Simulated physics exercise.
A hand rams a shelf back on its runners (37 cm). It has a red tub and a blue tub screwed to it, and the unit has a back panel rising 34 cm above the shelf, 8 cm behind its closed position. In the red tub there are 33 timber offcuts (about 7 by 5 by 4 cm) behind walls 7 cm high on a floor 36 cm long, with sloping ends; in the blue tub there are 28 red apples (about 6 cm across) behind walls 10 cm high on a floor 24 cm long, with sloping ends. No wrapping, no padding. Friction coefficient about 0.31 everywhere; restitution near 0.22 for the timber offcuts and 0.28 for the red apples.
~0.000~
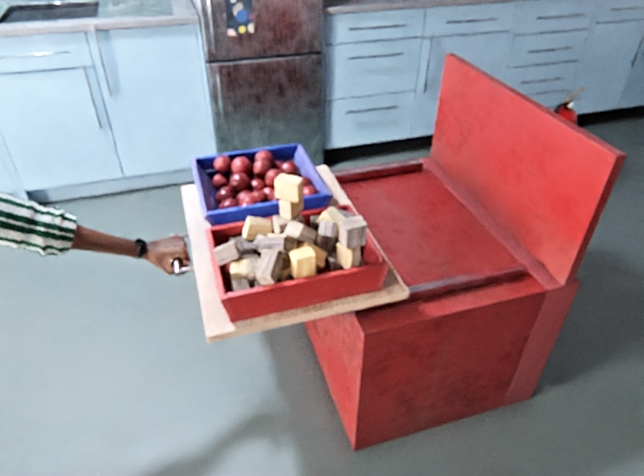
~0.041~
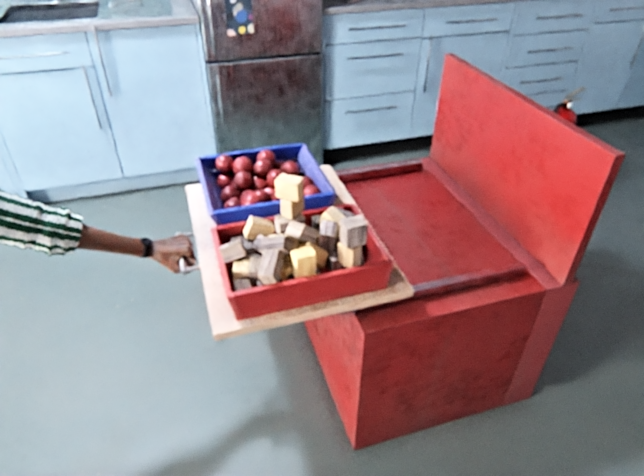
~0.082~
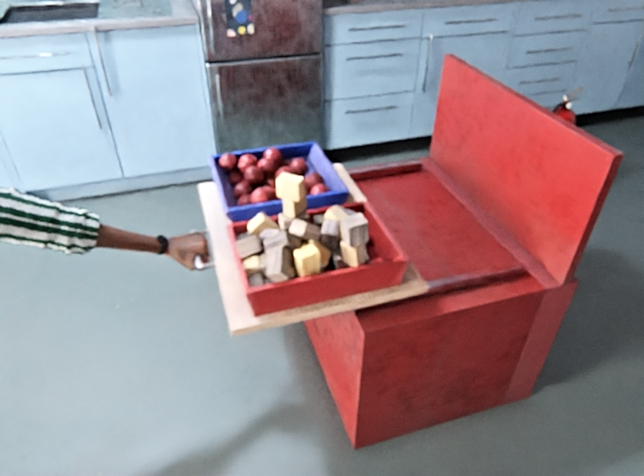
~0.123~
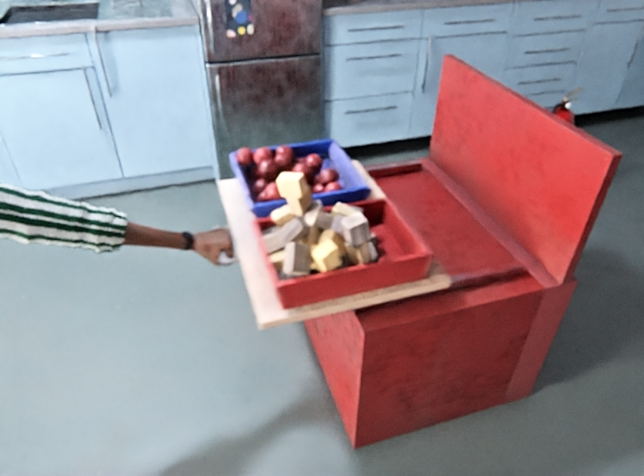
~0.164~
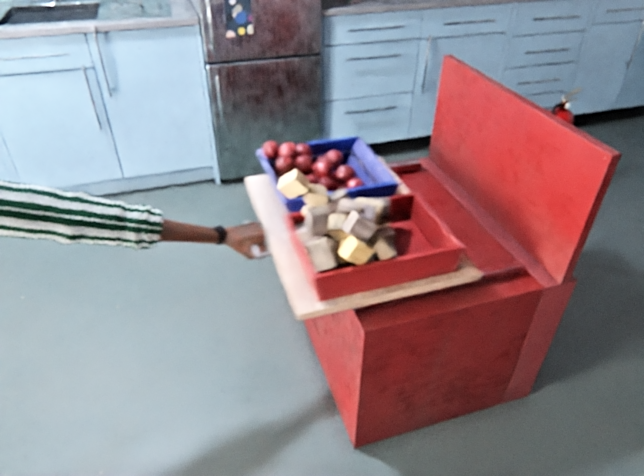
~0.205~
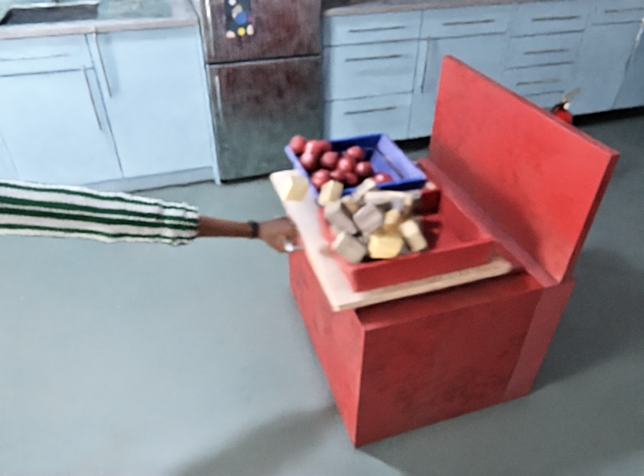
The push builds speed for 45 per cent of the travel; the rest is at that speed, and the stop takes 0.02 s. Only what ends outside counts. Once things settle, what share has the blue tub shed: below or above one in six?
Over a sixth of the red apples leave the blue tub.
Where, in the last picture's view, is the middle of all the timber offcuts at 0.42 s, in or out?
Around (447, 225).
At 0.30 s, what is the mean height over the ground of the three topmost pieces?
Roughly 76 cm.
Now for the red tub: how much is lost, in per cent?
Lost: Red tub 35 per cent.
After 0.22 s, end of travel.
After 0.30 s, the red tub is down by 1 of 33 and the blue tub has all 28.
After 0.42 s, the red tub is down by 7 of 33 and the blue tub is down by 4 of 28.
After 0.64 s, the red tub is down by 11 of 33 and the blue tub is down by 7 of 28.
Outcome (at 1.07 s), the red tub is down by 11 of 33 and the blue tub is down by 7 of 28. Asked share, 7 of 28, 25 per cent.
